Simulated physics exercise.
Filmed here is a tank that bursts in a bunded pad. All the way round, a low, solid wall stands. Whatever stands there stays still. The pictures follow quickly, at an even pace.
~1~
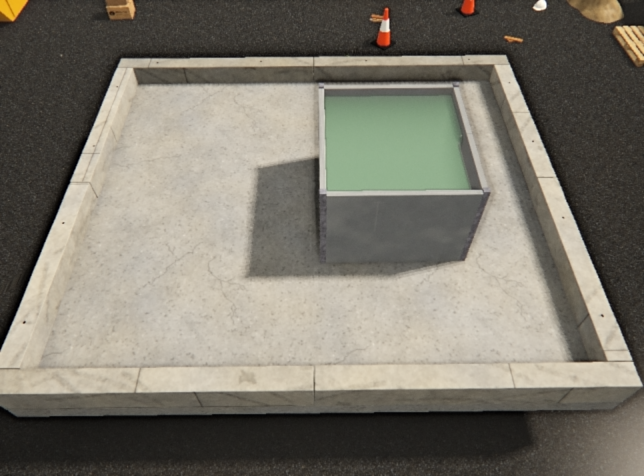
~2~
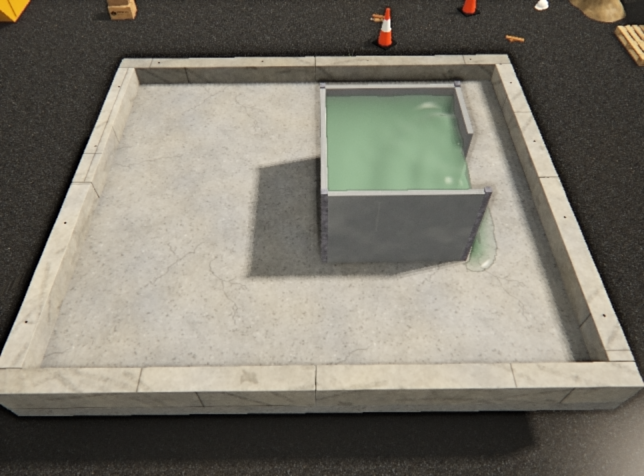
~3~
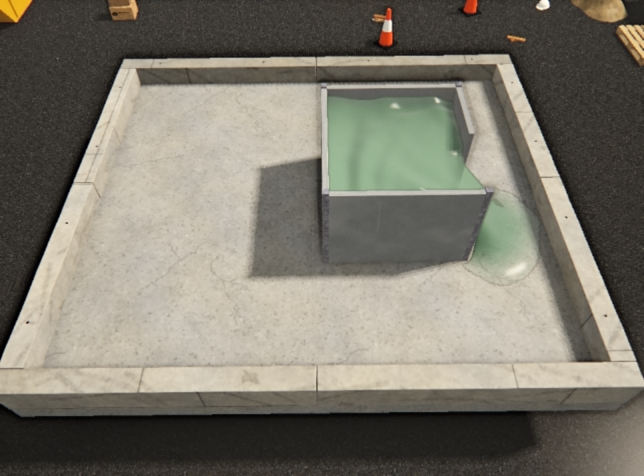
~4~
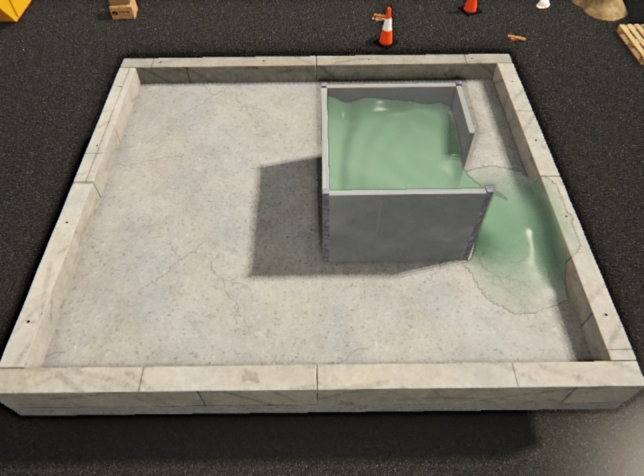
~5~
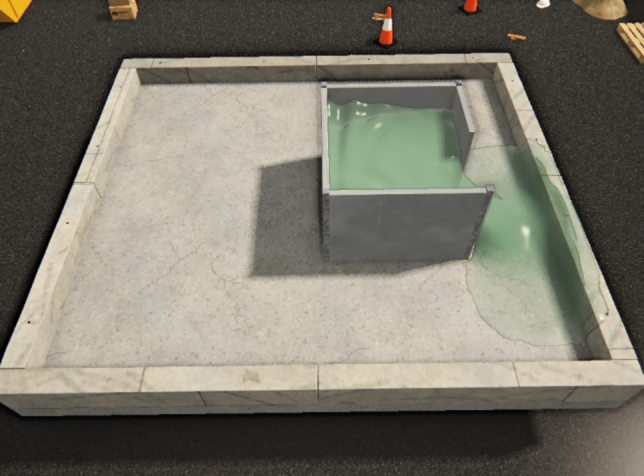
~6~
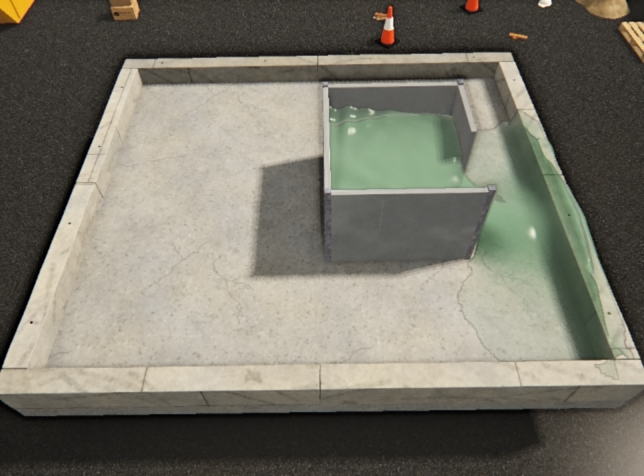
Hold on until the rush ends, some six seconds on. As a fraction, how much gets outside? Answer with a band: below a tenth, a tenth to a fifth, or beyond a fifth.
Beyond a fifth.
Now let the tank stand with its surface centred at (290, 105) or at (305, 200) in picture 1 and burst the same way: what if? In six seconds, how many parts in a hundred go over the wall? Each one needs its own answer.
10 %, then 14 %.
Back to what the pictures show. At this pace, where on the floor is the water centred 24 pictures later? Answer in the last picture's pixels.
That puts it at around (368, 203).
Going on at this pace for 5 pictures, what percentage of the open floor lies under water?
The answer is around 25 per cent.
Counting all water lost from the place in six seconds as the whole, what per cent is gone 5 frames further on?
My guess would be around 50 percent.
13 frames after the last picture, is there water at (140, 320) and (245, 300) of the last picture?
In the order you gave them, they come out waterlogged and waterlogged.
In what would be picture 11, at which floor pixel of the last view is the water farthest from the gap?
My pick would be pixel (486, 78).
A moment on, water covers 20 % of the floor; the low wall has let 6 % over.
Next, water covers 25 % of the floor; the low wall has let 11 % over.
Then, water covers 55 % of the floor; the low wall has let 22 % over.
Later, water covers 80 % of the floor; the low wall has let 24 % over.
In the end, water covers 85 % of the floor; the low wall has let 24 % over.
